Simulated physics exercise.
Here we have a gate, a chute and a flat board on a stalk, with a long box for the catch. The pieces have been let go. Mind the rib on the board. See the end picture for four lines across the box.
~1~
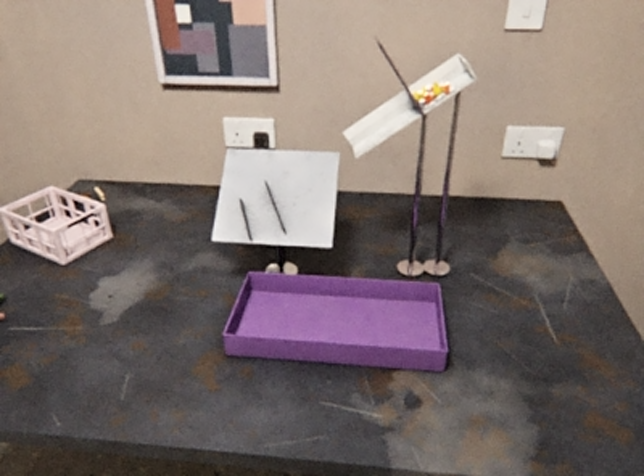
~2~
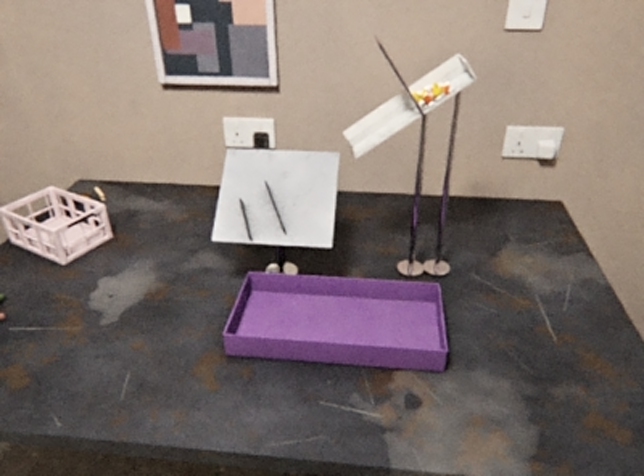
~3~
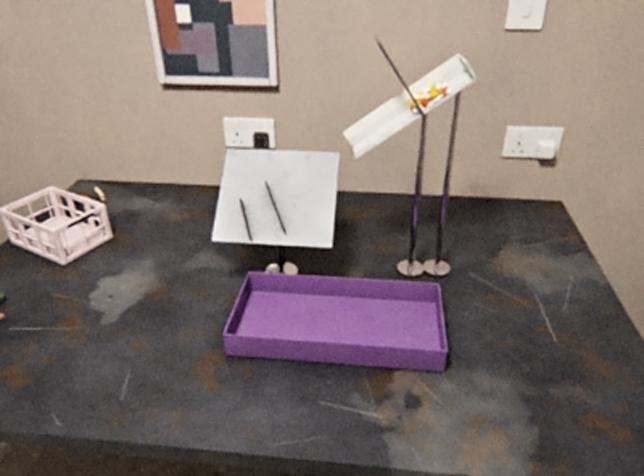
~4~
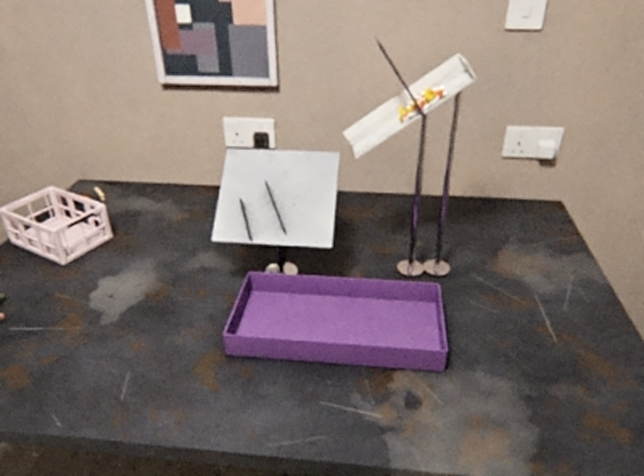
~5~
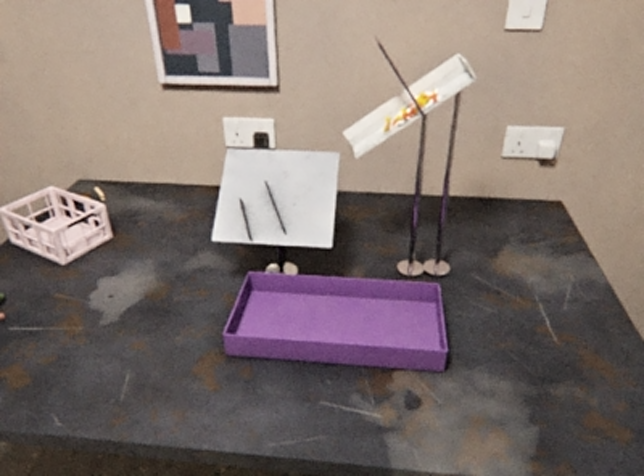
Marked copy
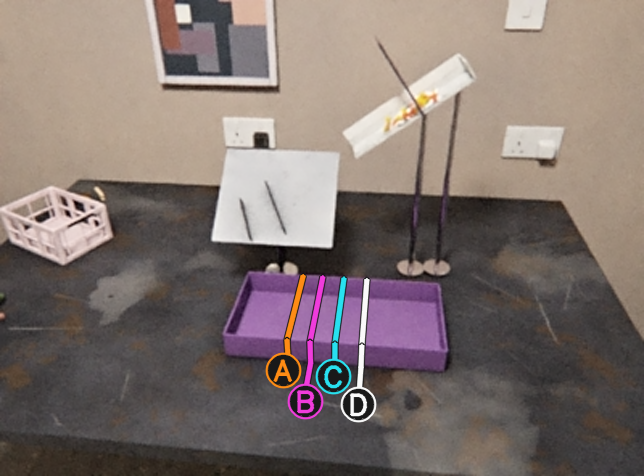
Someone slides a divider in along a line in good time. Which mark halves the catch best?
Go for A.
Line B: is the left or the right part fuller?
More lands on the left.
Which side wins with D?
The left side.
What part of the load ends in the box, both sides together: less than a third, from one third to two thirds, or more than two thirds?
It is more than two thirds.
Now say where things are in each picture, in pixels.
Load behind the gate (430, 94), jelly beans; lip of the chute (355, 153), sloping gently, in the first frame.
Middle of the board (277, 196), tilted fairly steeply; middle of its low edge (271, 244); of its high edge (283, 150), in the second frame.
Front corners of the box (224, 334) and (447, 351), empty; front of the load (412, 107), in the third frame.
Middle of the load (422, 104); its front (401, 120), roughly a quarter of the way to the lip; rib from (240, 198) to (249, 236); rib from (265, 181) to (283, 229), in the fourth frame.
Middle of the load (414, 109); its front (386, 130), roughly half of the way to the lip, in the fifth frame.
On the marked copy, line A crosses the front rim at (287, 339); line B crosses the front rim at (310, 341); line C crosses the front rim at (335, 342); line D crosses the front rim at (361, 344).
If A is chosen, of what is caught, roughly half on the left of the divider, roughly half on the right.
If B is chosen, of what is caught, almost all on the left of the divider, just a few on the right.
If C is chosen, of what is caught, every piece on the left of the divider, not one piece on the right.
If D is chosen, of what is caught, every piece on the left of the divider, not one piece on the right.
